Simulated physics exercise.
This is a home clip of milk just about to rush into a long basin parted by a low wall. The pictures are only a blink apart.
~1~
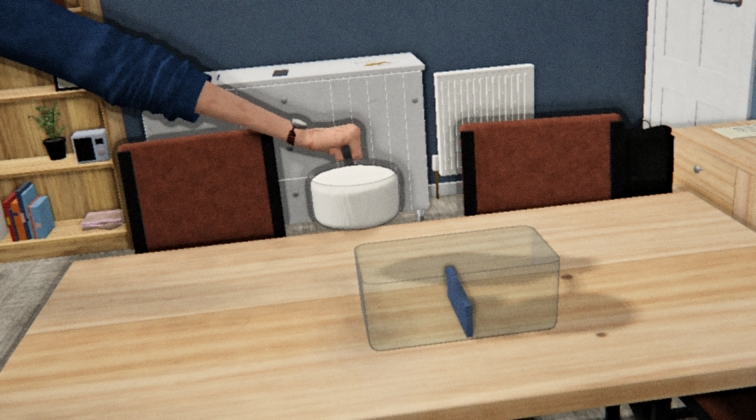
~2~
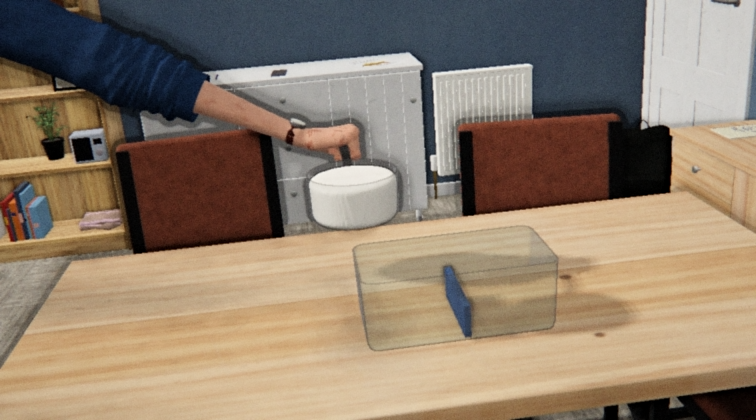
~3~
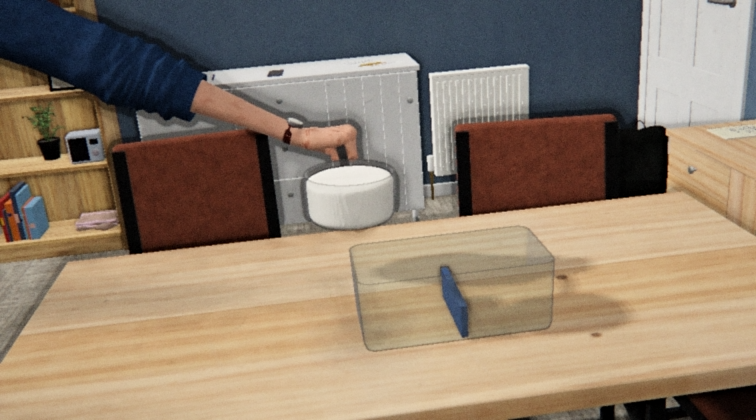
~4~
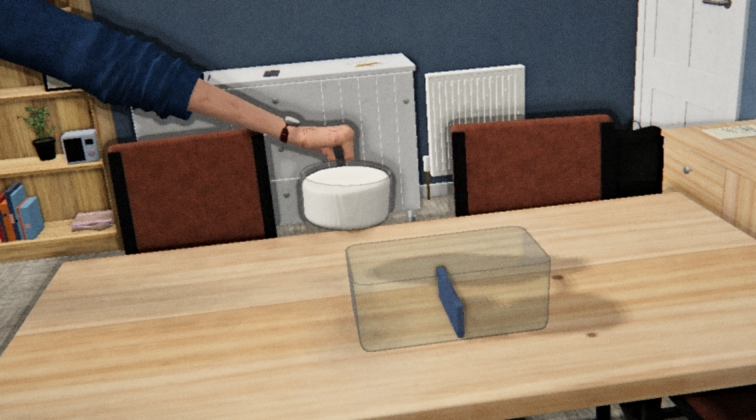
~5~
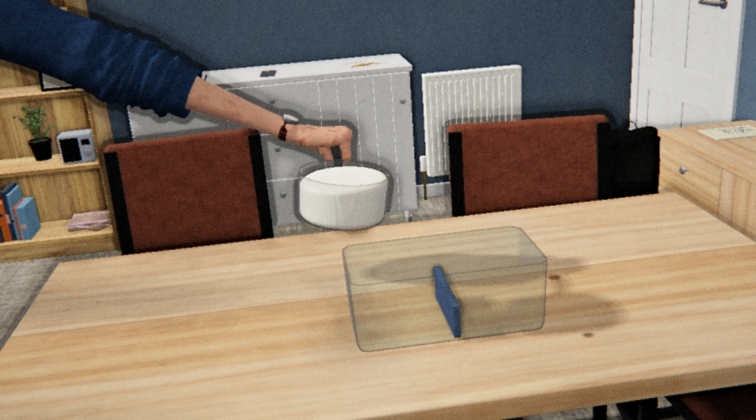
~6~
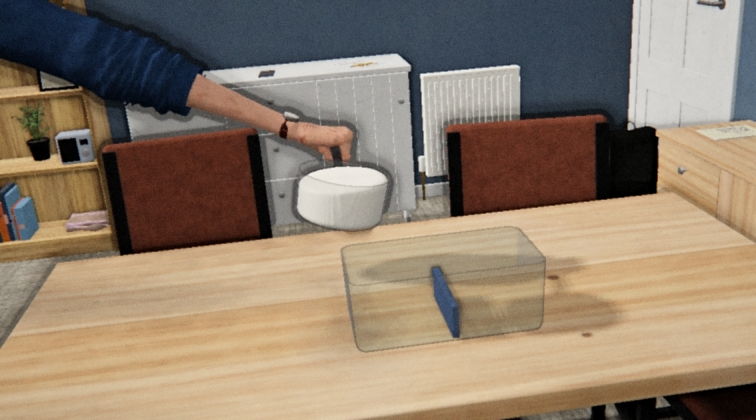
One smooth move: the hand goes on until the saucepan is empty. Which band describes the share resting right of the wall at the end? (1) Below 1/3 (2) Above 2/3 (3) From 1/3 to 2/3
1, below 1/3.
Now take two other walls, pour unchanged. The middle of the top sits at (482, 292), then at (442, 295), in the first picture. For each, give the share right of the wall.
Try 1: Some 10 %; try 2: 55 %.
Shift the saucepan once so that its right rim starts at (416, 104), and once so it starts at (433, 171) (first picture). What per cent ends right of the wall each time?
The first start gives some 70 %, the second some 70 %.
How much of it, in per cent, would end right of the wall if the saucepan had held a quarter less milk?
It would be somewhere near 0 %.
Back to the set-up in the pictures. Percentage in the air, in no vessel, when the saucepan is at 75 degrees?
Some 30 per cent, I'd say.
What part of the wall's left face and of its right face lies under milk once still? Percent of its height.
Left: 50 %. Right: 10 %.
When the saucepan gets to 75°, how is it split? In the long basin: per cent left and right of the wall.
About 15 per cent on the left and 5 on the right.
A moment on, the saucepan is tipped on its side and 47 per cent is still to pour, 17 is left of the wall and 4 right of it.
Next, the saucepan is tipped right over and 5 per cent is still to pour, 75 is left of the wall and 14 right of it.
Then the saucepan is tipped right over and 0 per cent is still to pour, 84 is left of the wall and 15 right of it.
Later the saucepan is tipped right over and 0 per cent is still to pour, 84 is left of the wall and 15 right of it.
In the end 84 per cent lies left of the wall, 15 right of it and 1 outside.
